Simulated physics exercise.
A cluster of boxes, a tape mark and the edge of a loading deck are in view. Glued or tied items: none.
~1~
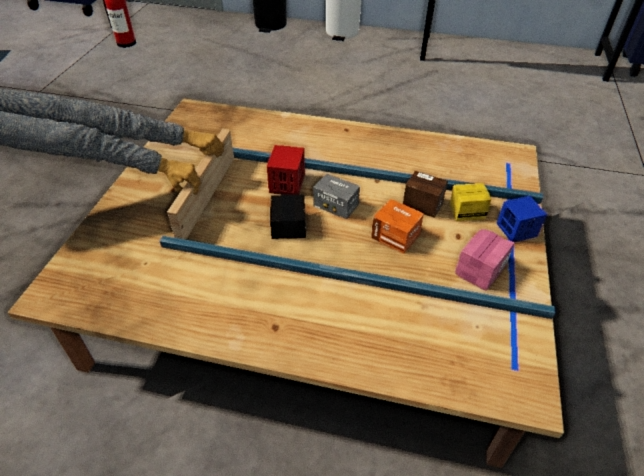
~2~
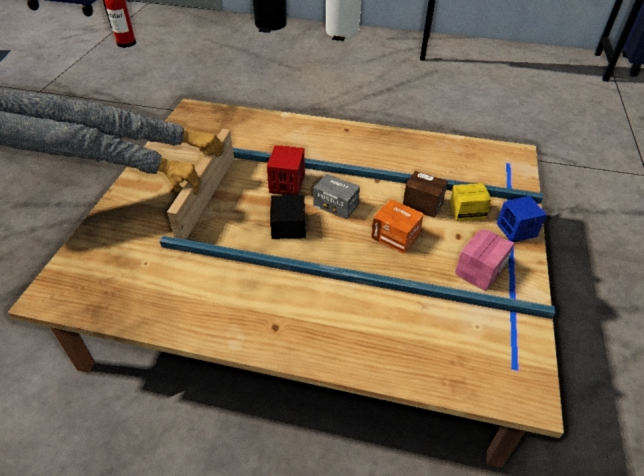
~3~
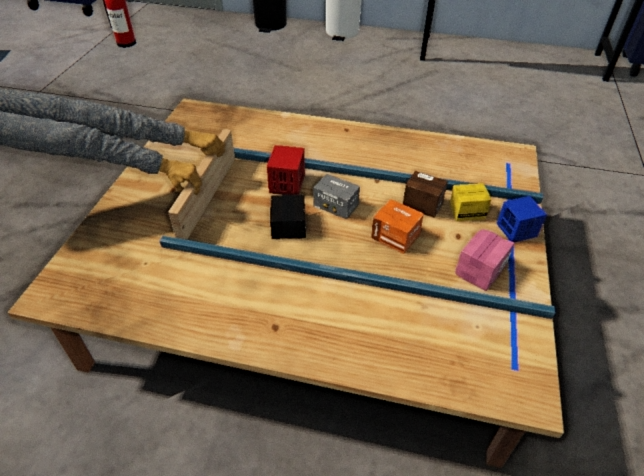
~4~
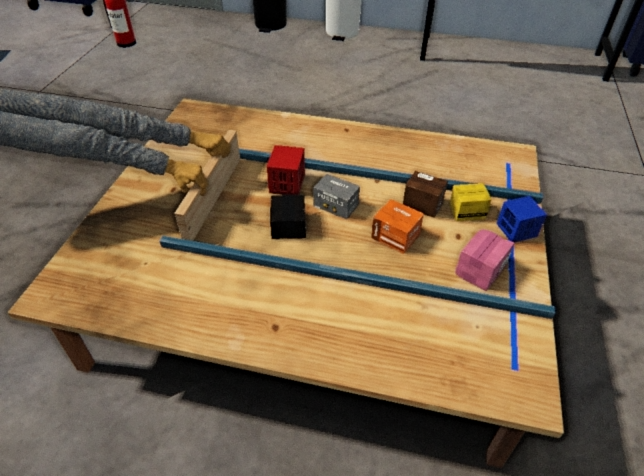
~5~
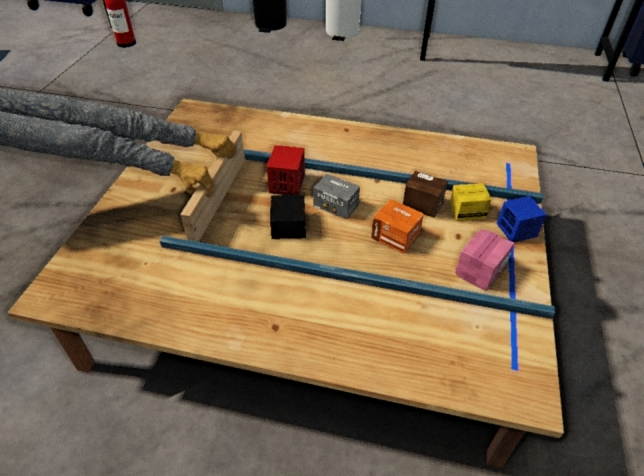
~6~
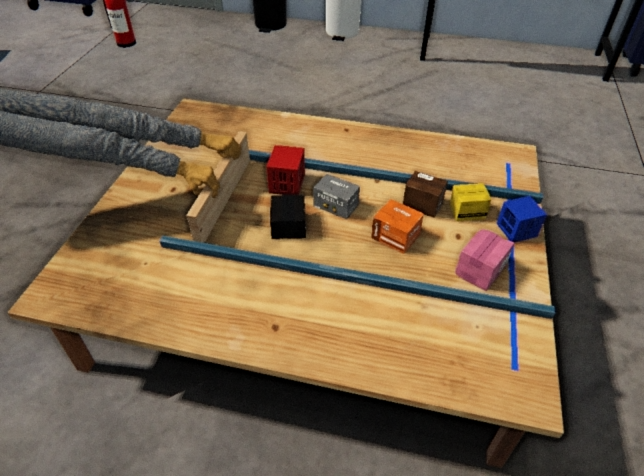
Gloved hands sliding a wooden plank slightly right between two blue rails on a table, while the colourful boxes ahead stay still.
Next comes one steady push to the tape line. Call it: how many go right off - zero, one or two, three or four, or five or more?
Five or more go off.
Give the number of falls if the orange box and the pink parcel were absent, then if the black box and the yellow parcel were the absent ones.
First 4, then 3.
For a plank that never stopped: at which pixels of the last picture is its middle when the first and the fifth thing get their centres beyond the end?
The middle is near (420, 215) first and near (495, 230) after.
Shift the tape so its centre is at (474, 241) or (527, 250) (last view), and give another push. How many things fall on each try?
Down on the ground: 3 and 6.
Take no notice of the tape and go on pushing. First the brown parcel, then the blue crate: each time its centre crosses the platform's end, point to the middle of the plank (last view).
The middle is at (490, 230) when it's the brown parcel, and at (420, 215) when it's the blue crate.
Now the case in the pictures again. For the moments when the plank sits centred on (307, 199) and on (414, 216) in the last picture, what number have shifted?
Counts: 3, 8.
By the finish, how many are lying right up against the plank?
Number in contact with it: 2.
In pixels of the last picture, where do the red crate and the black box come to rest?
Red crate at (531, 207), black box at (534, 262).
Early on, none off yet; blue crate at rest near (521, 219); pink parcel at rest near (484, 259); yellow parcel at rest near (470, 202).
Finally, the number that fall off is five or more; lost, grey box, orange box, brown parcel, yellow parcel, pink parcel and blue crate.
